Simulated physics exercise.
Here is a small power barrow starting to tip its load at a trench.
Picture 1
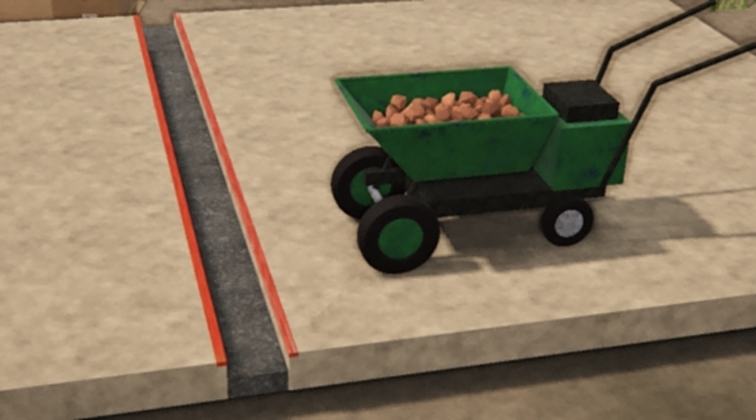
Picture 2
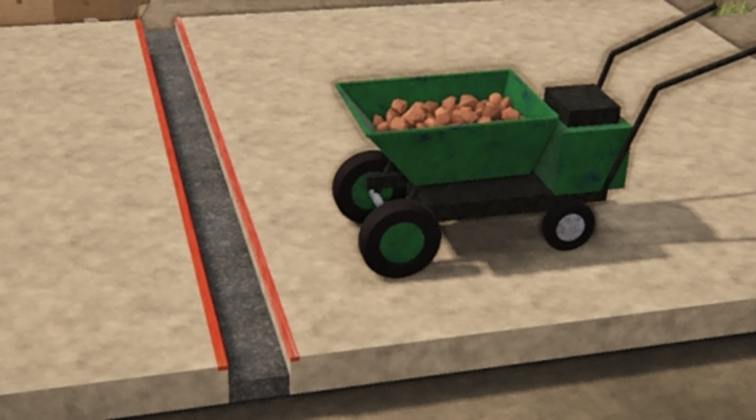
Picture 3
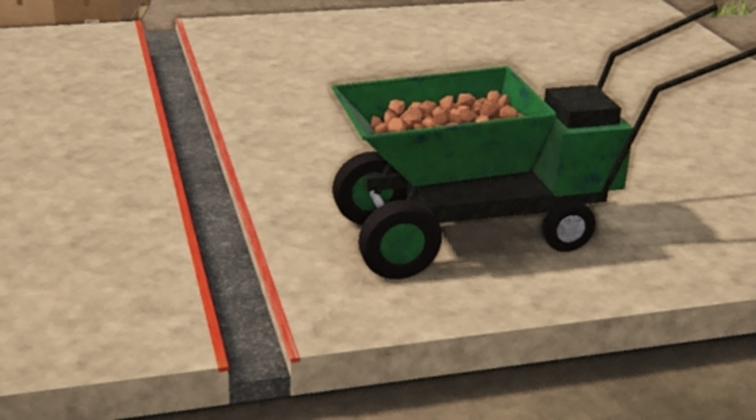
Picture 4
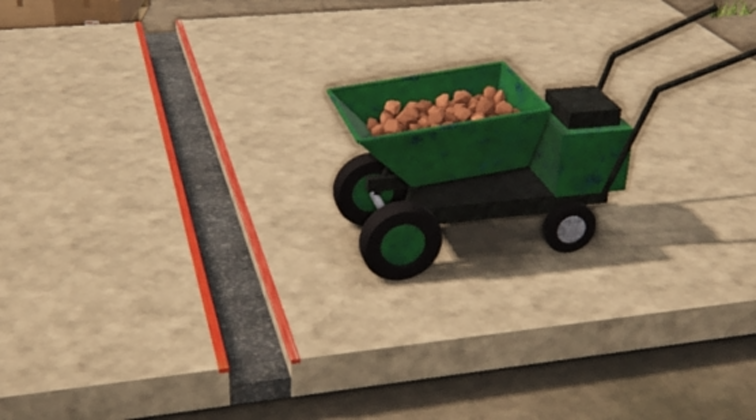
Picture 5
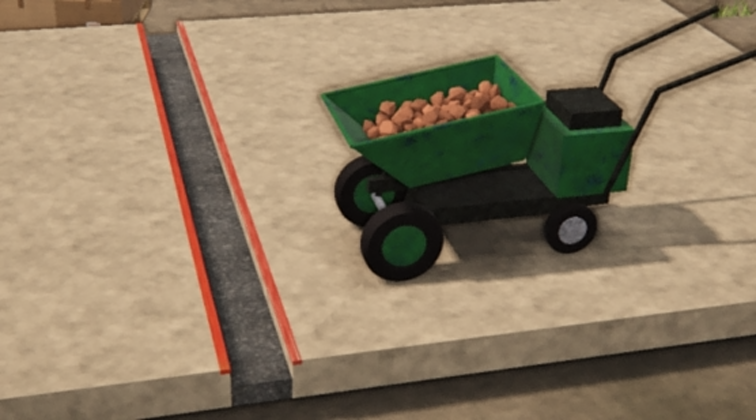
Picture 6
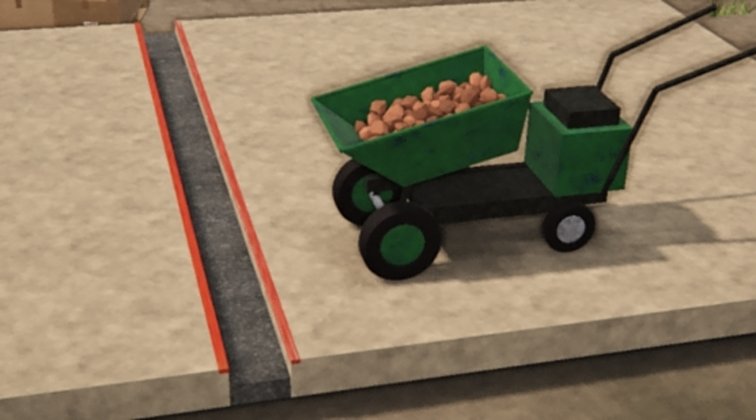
A pale, sandy-coloured slab, seen from above and to one side by a nearly still camera, is crossed on the left by a narrow dark grey trench edged with two red lines. To its right stands a small green power barrow with black wheels and handles, its skip loaded with reddish-brown lumps. The skip first sits level, then tilts slightly down toward the left, its rear lifting from the chassis while the wheels stay in place.
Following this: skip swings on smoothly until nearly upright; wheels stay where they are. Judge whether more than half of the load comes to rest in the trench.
It does.
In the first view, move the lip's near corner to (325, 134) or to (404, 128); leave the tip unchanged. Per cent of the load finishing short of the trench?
Some 0 % then some 40 %.
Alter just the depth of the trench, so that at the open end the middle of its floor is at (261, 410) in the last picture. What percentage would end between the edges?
I'd say roughly 90 in a hundred.
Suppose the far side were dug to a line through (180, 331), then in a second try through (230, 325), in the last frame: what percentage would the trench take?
Lab note: Try one 90 per cent, try two 60 per cent.
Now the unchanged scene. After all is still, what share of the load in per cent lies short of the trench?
Roughly 10 in a hundred.
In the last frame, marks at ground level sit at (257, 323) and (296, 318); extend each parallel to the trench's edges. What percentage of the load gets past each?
Result, first then second: 60 %, 90 %.
Just after the last frame, skip tipped well over; every one in the skip.
A moment on, skip tipped steeply; almost all in the skip; about a tenth in or heaped over the trench; just a few falling.
Further on, skip tipped right over; about a tenth in the skip; about a tenth short of the trench; roughly two thirds in or heaped over the trench; about a tenth beyond it.
When it is over, skip tipped right over; about a tenth in the skip; about a tenth short of the trench; the larger part in or heaped over the trench; about a tenth beyond it.
